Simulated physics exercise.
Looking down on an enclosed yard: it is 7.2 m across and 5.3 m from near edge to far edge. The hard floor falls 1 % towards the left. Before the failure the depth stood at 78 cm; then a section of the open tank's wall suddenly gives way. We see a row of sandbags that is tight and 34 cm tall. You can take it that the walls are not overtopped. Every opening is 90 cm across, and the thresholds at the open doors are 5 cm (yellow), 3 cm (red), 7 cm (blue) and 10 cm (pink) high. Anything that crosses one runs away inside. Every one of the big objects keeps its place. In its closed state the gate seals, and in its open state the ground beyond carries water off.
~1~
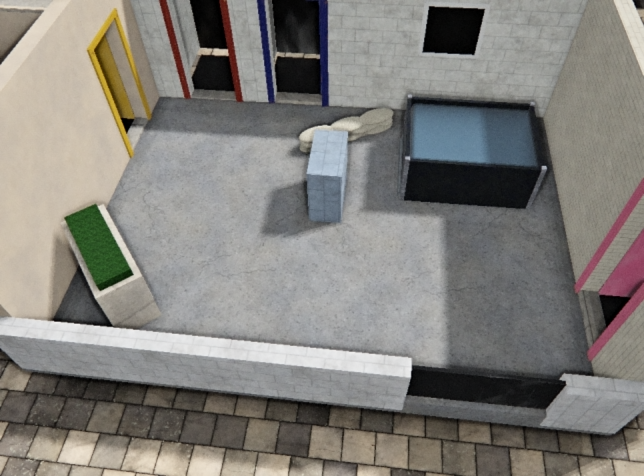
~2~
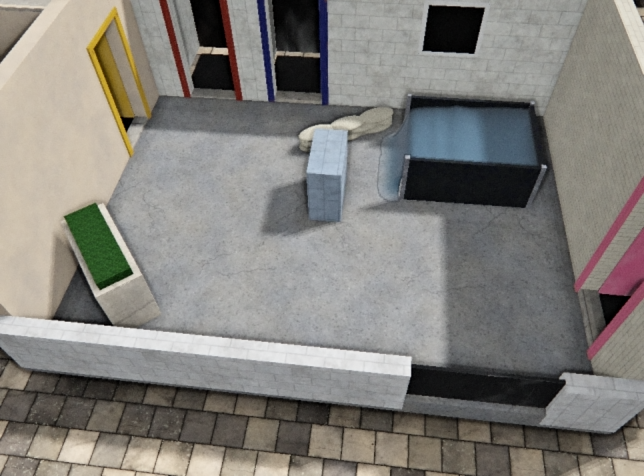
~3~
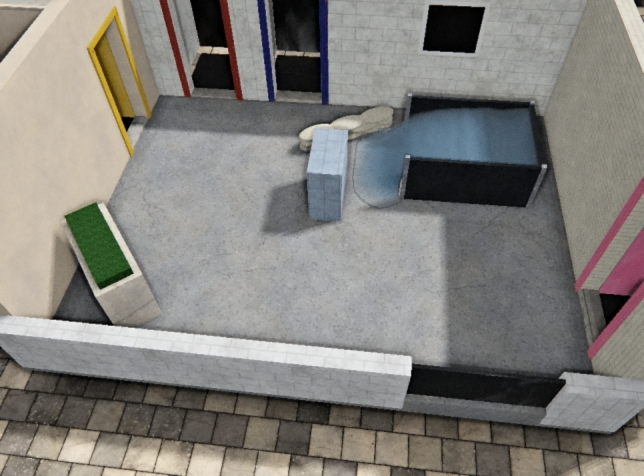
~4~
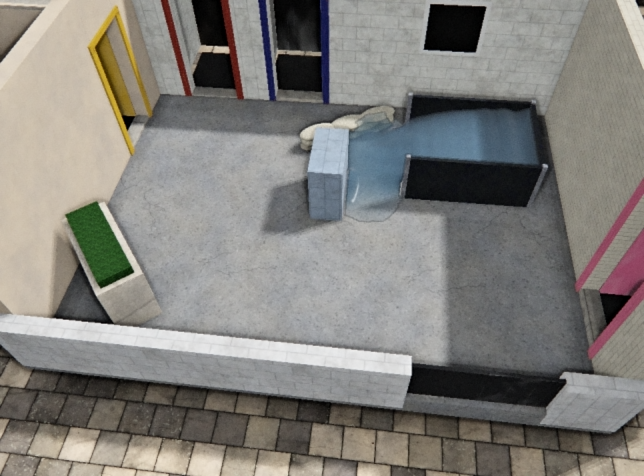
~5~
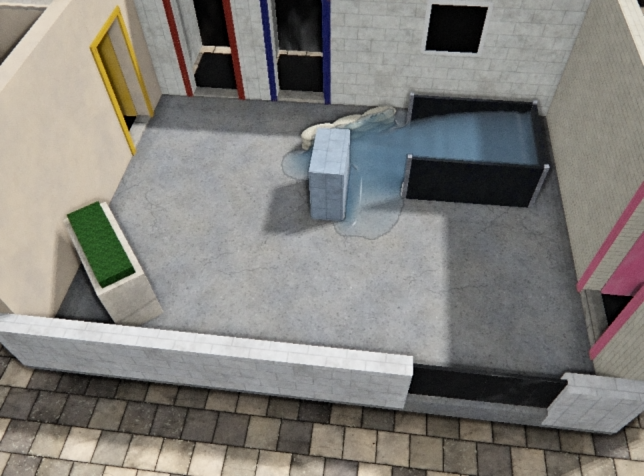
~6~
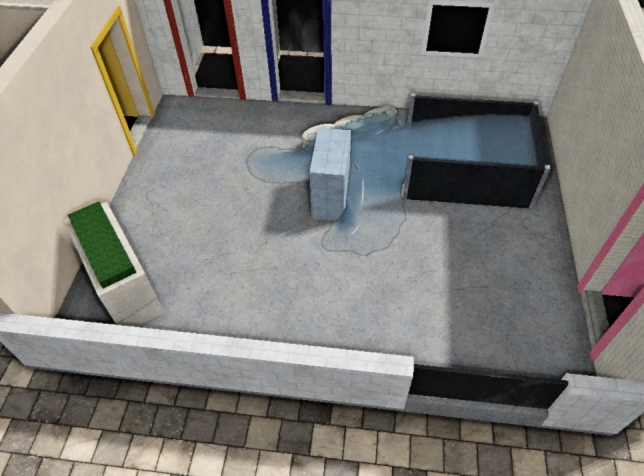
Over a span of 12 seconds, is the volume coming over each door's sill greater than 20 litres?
As I see it, the yellow door surpasses the limit. The red door surpasses the limit. The blue door falls short of the limit. The pink door falls short of the limit.
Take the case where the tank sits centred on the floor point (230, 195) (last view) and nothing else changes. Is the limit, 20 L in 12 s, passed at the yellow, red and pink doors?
With respect to that limit, yellow ends up outside it, red ends up outside it, pink ends up inside it.
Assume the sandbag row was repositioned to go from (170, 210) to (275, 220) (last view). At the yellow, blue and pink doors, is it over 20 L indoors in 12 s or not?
Well, the yellow one is more than allowed, the blue one is more than allowed, and the pink one is within bounds.
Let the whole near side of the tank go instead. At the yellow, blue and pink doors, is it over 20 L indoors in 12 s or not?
The yellow door comes out more than that, the blue door less than that and the pink door more than that.
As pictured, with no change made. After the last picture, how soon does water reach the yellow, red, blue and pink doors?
Yellow: 0.7 s; red: 1.6 s; blue: 1.5 s; pink: 3.0 s.
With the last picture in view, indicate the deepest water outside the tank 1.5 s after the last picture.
Look at roughly (332, 148).
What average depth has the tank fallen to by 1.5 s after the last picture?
It averages close to 20 centimetres.
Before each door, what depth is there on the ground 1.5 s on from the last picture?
Centimetres: Yellow 13 / red 0 / blue 2 / pink 0.
Then, 0.7 s after the last picture water covers 35 % of the floor and is deepest (48 cm) near (329, 170); yellow door 4 cm at the sill, 0 L in, red door not reached, blue door not reached, pink door not reached.
Then, 1.5 s after the last picture water covers 65 % of the floor and is deepest (38 cm) near (332, 148); yellow door 13 cm at the sill, 21 L in, red door not reached, blue door 2 cm at the sill, 0 L in, pink door not reached.
Then, 2.8 s after the last picture water covers 80 % of the floor and is deepest (20 cm) near (97, 257); yellow door 12 cm at the sill, 86 L in, red door 6 cm at the sill, 1 L in, blue door 2 cm at the sill, 0 L in, pink door not reached.
Then, 6.3 s after the last picture water covers 90 % of the floor and is deepest (13 cm) near (83, 347); yellow door 7 cm at the sill, 127 L in, red door 6 cm at the sill, 20 L in, blue door 2 cm at the sill, 0 L in, pink door 5 cm at the sill, 0 L in.
Then, 11.3 s after the last picture water covers 95 % of the floor and is deepest (10 cm) near (147, 129); yellow door 10 cm at the sill, 160 L in, red door 8 cm at the sill, 55 L in, blue door 6 cm at the sill, 0 L in, pink door 4 cm at the sill, 0 L in.
